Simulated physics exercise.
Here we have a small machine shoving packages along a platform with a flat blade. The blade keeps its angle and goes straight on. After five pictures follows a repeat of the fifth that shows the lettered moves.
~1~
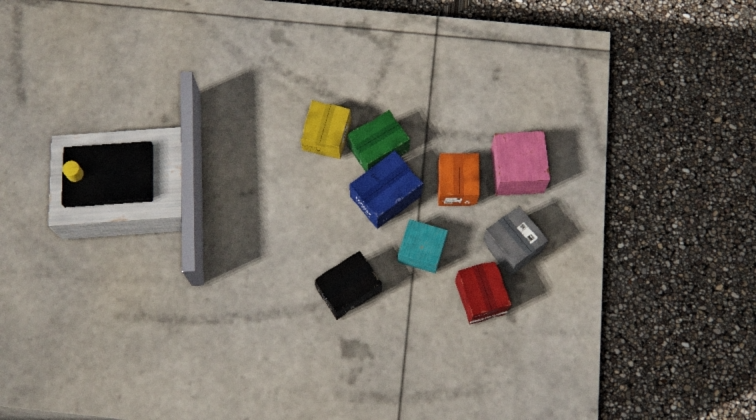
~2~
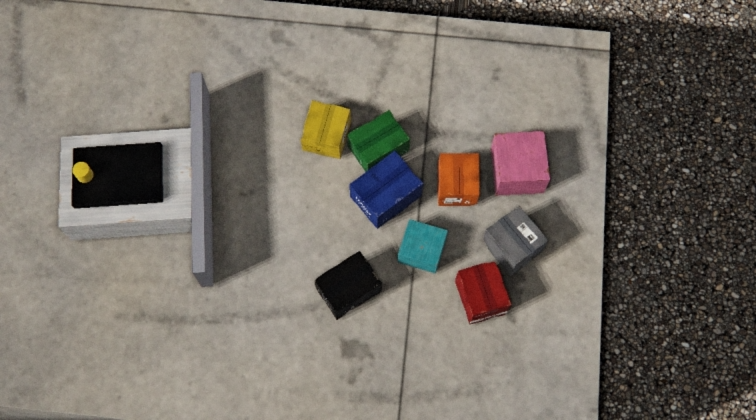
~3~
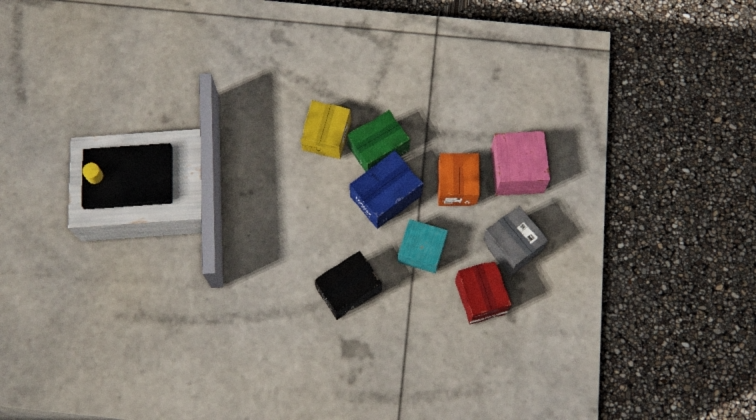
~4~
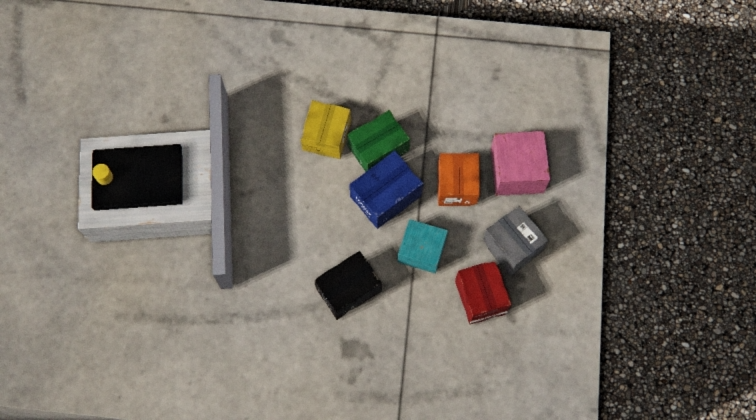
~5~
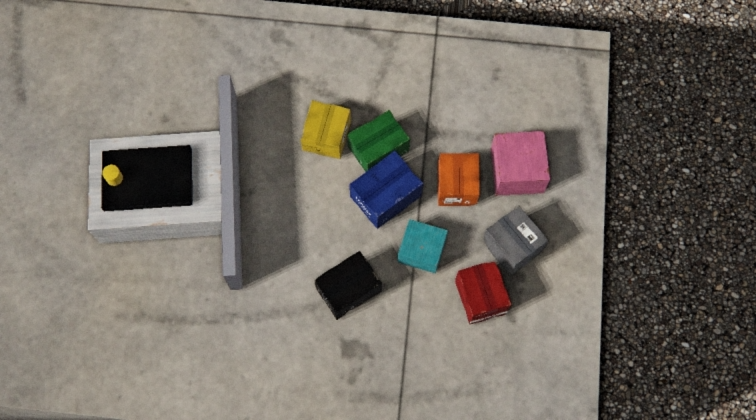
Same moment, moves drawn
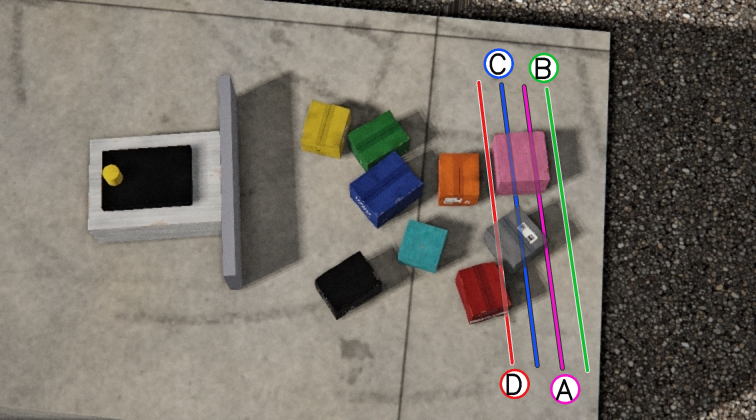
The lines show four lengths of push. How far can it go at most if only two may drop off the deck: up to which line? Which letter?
It should halt at C.
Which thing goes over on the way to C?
It is the pink crate.
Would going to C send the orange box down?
No.
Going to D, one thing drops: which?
The pink crate.
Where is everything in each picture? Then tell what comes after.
Black box (348, 286); green box (379, 143); robot (114, 173), in the first frame.
Robot (125, 174); turquoise crate (423, 246), in the second frame.
Robot (134, 175); orange box (458, 180), in the third frame.
Robot (144, 176); red parcel (482, 293), in the fourth frame.
Robot (154, 177); black box (348, 286); green box (379, 143); grey parcel (515, 241), in the fifth frame.
On the marked copy, A at (542, 221); B at (566, 223); C at (519, 218); D at (495, 216).
Taking C. A third of the way, robot (260, 188); yellow box (356, 127); black box (381, 287).
Two thirds of the way, robot (365, 198); pink crate (561, 163); grey parcel (523, 242).
When it is over, robot (446, 206); pink crate over the edge; orange box (600, 190); one fallen.
As for the rest, A drops four; B drops five; D is within the limit but short.
